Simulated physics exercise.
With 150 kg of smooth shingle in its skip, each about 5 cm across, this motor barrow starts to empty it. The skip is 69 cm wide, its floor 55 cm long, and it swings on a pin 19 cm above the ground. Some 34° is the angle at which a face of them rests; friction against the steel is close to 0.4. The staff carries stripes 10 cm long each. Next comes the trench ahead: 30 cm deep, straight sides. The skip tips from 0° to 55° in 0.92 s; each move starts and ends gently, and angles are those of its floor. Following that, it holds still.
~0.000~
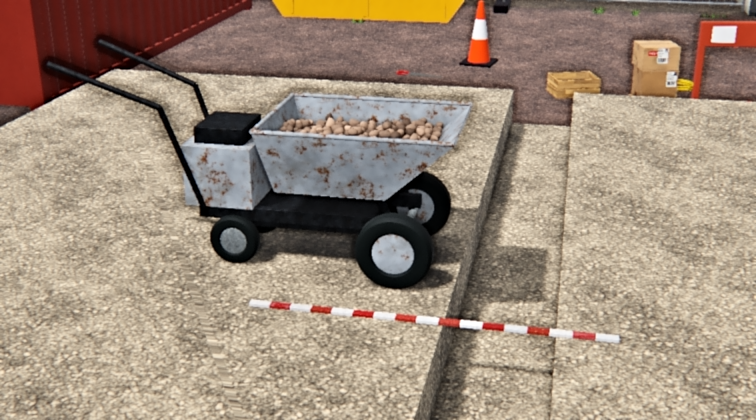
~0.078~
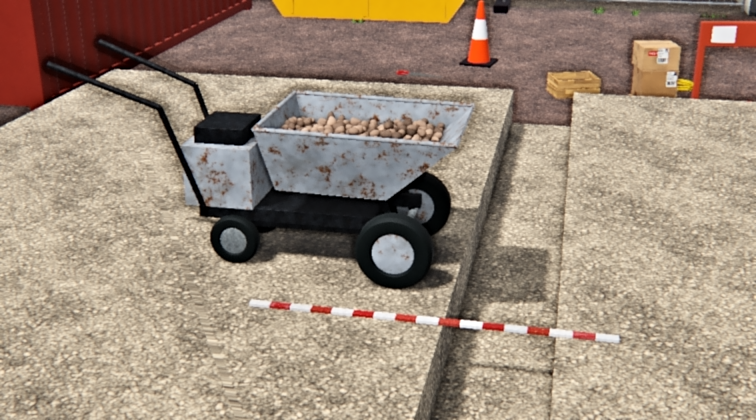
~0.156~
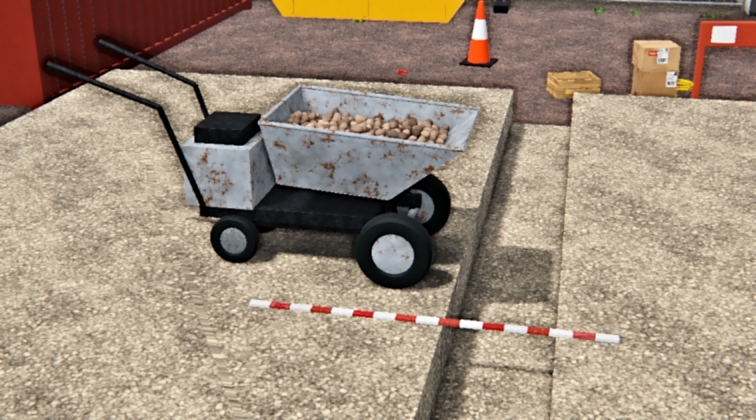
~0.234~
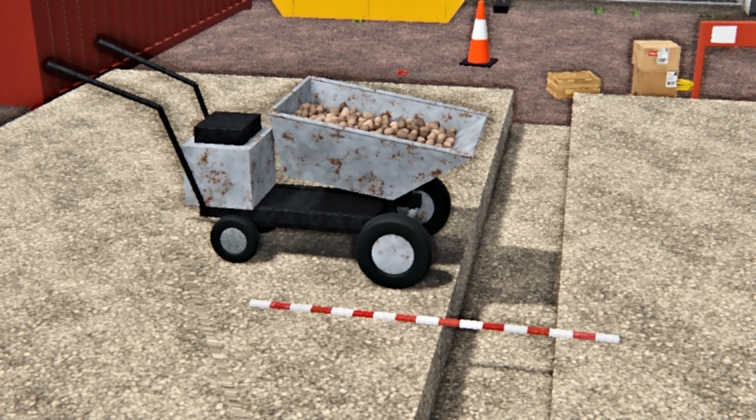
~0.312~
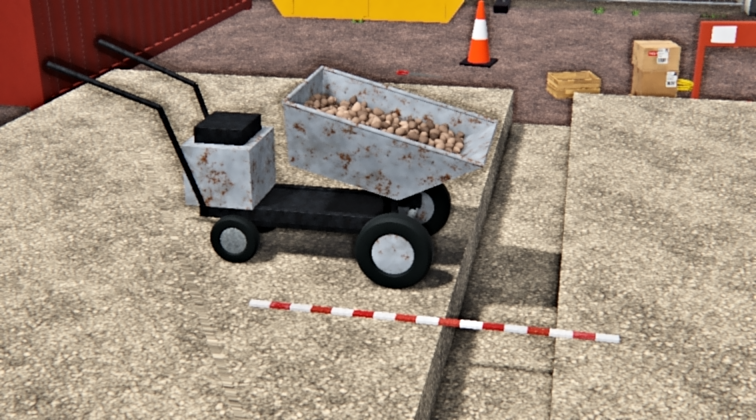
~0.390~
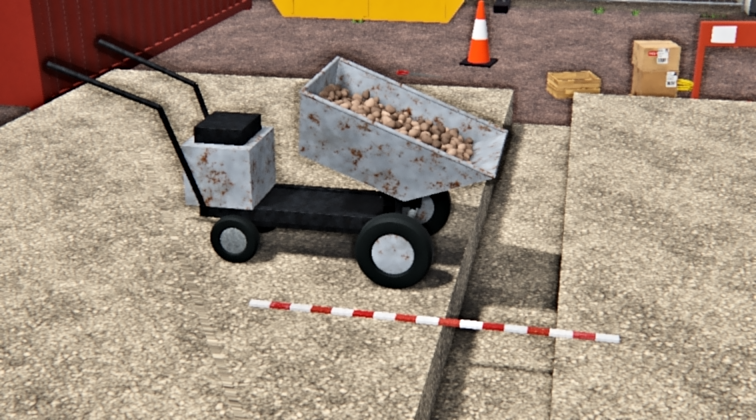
In this clip, a rust-marked grey skip loaded with small brown stones sits level on a black-wheeled motor barrow beside a trench, then its left end gradually rises and its lip lowers to the right while the barrow stays still.
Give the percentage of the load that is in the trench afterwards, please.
Near 49 per cent of the load.
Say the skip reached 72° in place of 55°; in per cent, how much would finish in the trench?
It would be near 45 per cent.
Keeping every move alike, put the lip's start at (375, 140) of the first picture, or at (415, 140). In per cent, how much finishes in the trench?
The first gives about 100 percent and the second about 85 percent.
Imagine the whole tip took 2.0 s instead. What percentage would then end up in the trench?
Then about 60 per cent.
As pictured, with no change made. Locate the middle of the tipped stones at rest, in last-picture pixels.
Resting centre: About (564, 271).
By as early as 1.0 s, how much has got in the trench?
Close to 5 per cent has got there by then.
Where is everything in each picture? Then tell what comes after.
The skip is at 0°, its lip at (454, 145); the top of the load is at (390, 127), in the first picture.
Lip at (457, 146), floor tilted 1°, highest stones at (356, 126); the stones move at 0.2 m/s on average, in the second picture.
The skip is at 4°, its lip at (463, 150); the top of the load is at (327, 120); the stones move at 0.5 m/s on average, in the third picture.
The skip is at 9°, its lip at (473, 157); the top of the load is at (316, 113); the stones move at 0.6 m/s on average, in the fourth picture.
The skip is at 15°, its lip at (483, 166); the top of the load is at (323, 103); the stones move at 0.7 m/s on average, in the fifth picture.
The skip is at 21°, its lip at (494, 177); the top of the load is at (332, 93); the stones move at 0.8 m/s on average, in the sixth picture.
After 0.7 s the floor is at 46°; 100 % in the skip; the foremost stones are at (502, 194).
After 1.0 s the floor is at 55°; 90 % in the skip, 7 % in the trench, 2 % past the trench; the foremost stones are at (574, 252).
After 1.4 s the floor is at 55°; 49 % in the skip, 11 % in the trench, 40 % past the trench; the foremost stones are at (685, 290).
After 3.3 s the floor is at 55°; 0 % in the skip, 49 % in the trench, 51 % past the trench; the foremost stones are past the picture's edge.
